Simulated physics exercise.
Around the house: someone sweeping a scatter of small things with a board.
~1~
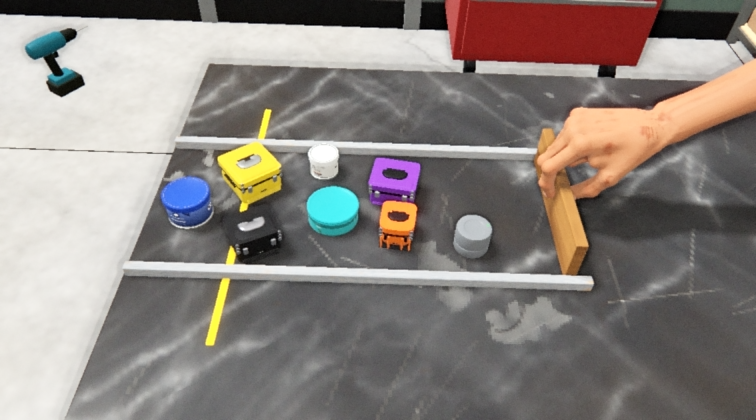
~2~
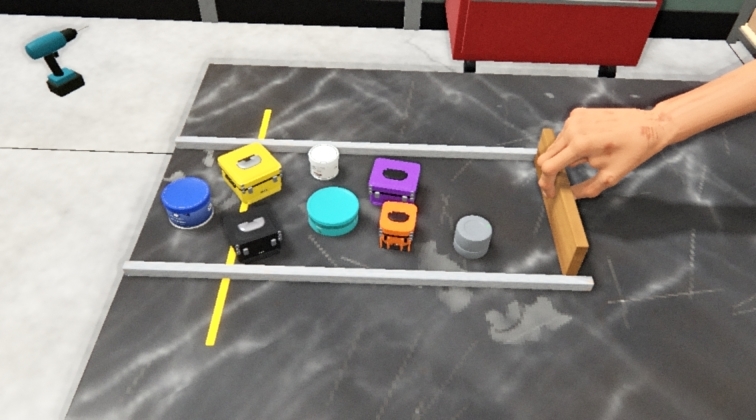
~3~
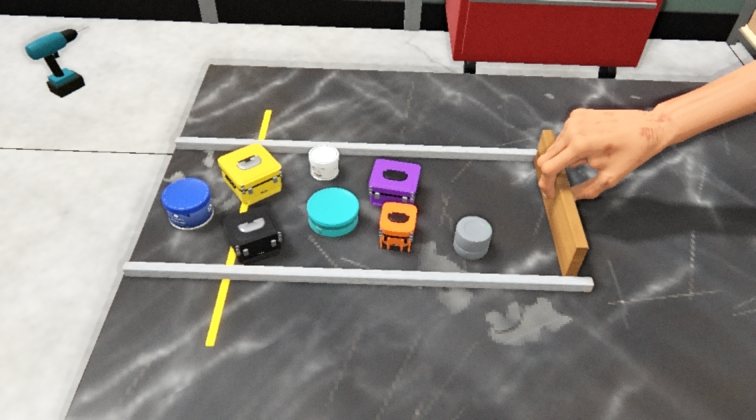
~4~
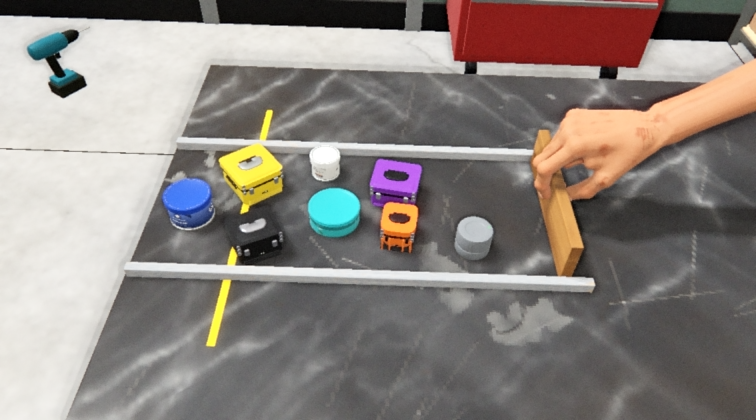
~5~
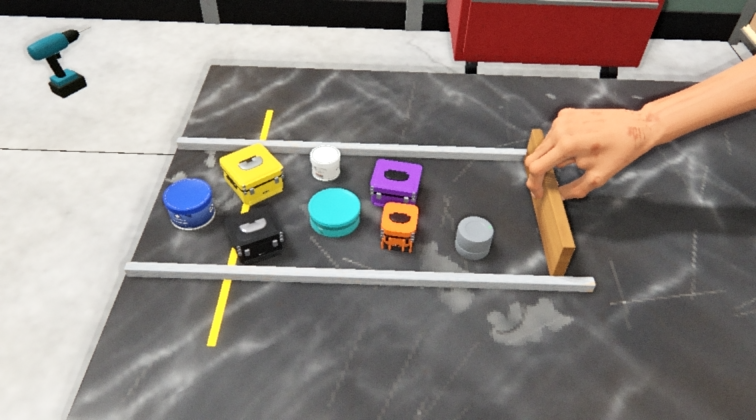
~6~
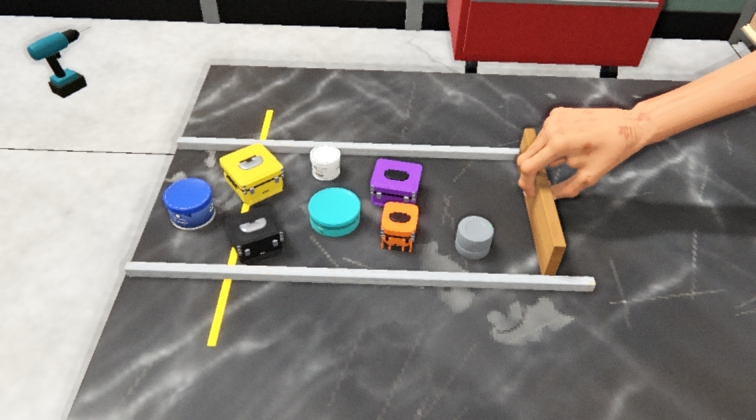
Hand sliding a wooden board slightly left between two pale rails, while the colourful small containers ahead of it stay still.
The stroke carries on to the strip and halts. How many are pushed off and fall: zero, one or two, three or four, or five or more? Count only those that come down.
Here the number that fall off is one or two.
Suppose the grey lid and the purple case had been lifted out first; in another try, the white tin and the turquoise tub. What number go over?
0 in the first case, 0 in the second.
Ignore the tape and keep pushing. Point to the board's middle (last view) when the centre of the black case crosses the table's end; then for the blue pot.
Its middle is around (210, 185) and around (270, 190).
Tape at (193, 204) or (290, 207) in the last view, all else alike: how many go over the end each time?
The counts: 4 and 0.
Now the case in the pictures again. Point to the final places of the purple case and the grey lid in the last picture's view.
The purple case at (226, 182), the grey lid at (216, 241).
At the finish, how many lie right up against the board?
That makes 4.
Soon after, none off yet; blue pot at rest near (190, 205); yellow case at rest near (253, 174); black case at rest near (255, 235).
After that, none off yet; blue pot at rest near (190, 205); yellow case moving near (244, 170); black case at rest near (254, 236).
In the end, the number that fall off is one or two; gone, blue pot.
